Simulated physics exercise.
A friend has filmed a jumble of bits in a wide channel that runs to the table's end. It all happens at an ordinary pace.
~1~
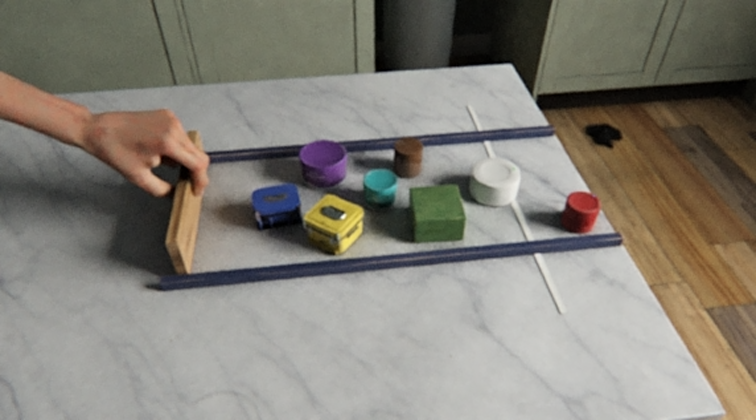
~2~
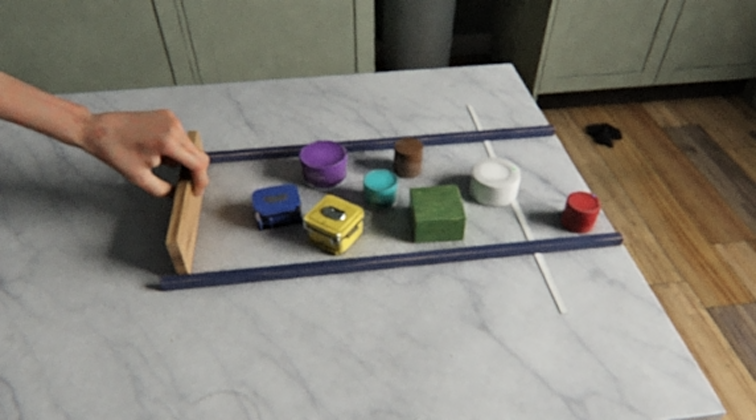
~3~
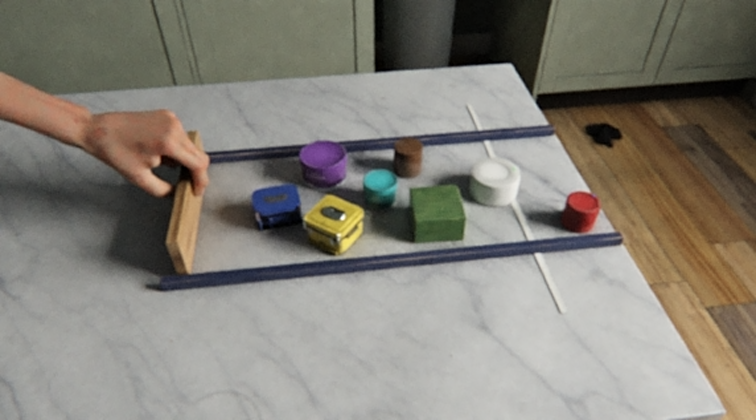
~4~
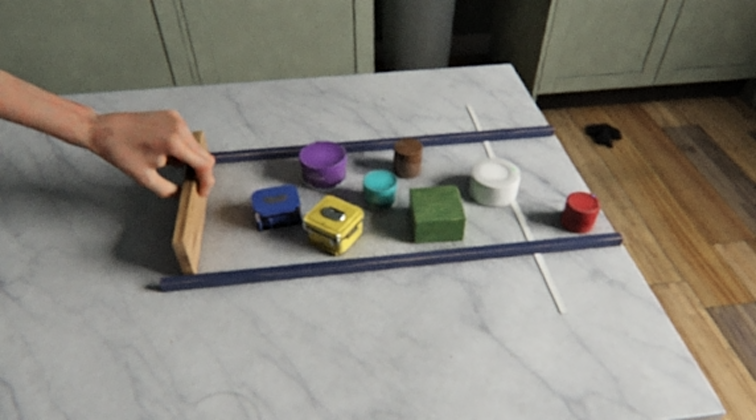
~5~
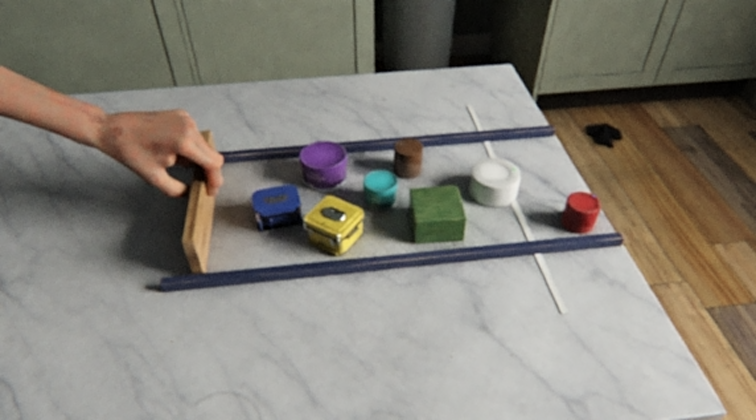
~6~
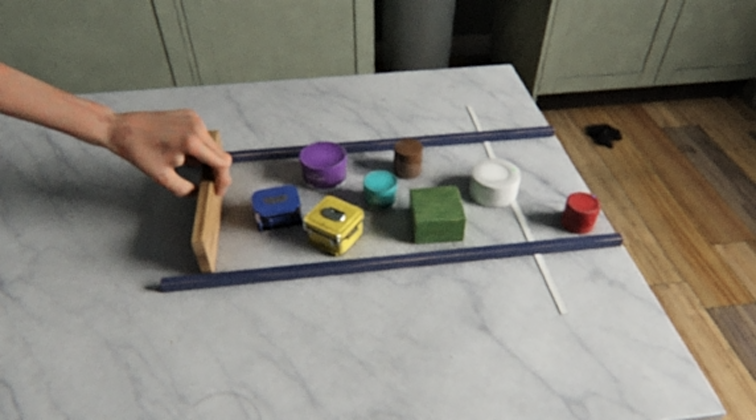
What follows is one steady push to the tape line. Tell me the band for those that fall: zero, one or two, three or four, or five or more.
As it turns out, the number that fall off is one or two.
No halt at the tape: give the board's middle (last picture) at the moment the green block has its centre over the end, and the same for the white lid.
About (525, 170), and (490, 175) for the other.
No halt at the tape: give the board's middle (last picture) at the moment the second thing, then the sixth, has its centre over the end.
First at (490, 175), next at (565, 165).
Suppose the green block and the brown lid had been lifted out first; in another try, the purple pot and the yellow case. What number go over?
1 in the first case, 1 in the second.
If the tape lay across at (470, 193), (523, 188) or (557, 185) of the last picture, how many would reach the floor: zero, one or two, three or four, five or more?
The falls would be zero; just one or two; at least five.
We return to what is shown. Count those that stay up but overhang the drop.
It comes to 1.
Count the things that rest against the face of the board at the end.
In contact: 3.
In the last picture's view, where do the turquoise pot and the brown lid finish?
About (566, 175), and the other about (554, 148).
A little later, none off yet; red lid at rest near (580, 213); white lid at rest near (494, 183); green block at rest near (436, 215).
Next, none off yet; red lid at rest near (580, 213); white lid at rest near (494, 183); green block shifted a little near (458, 214).
Later still, none off yet; red lid at rest near (580, 213); white lid shifted about its own width near (555, 177); green block shifted well along near (535, 207).
When it is over, the number that fall off is one or two; down, white lid and red lid.
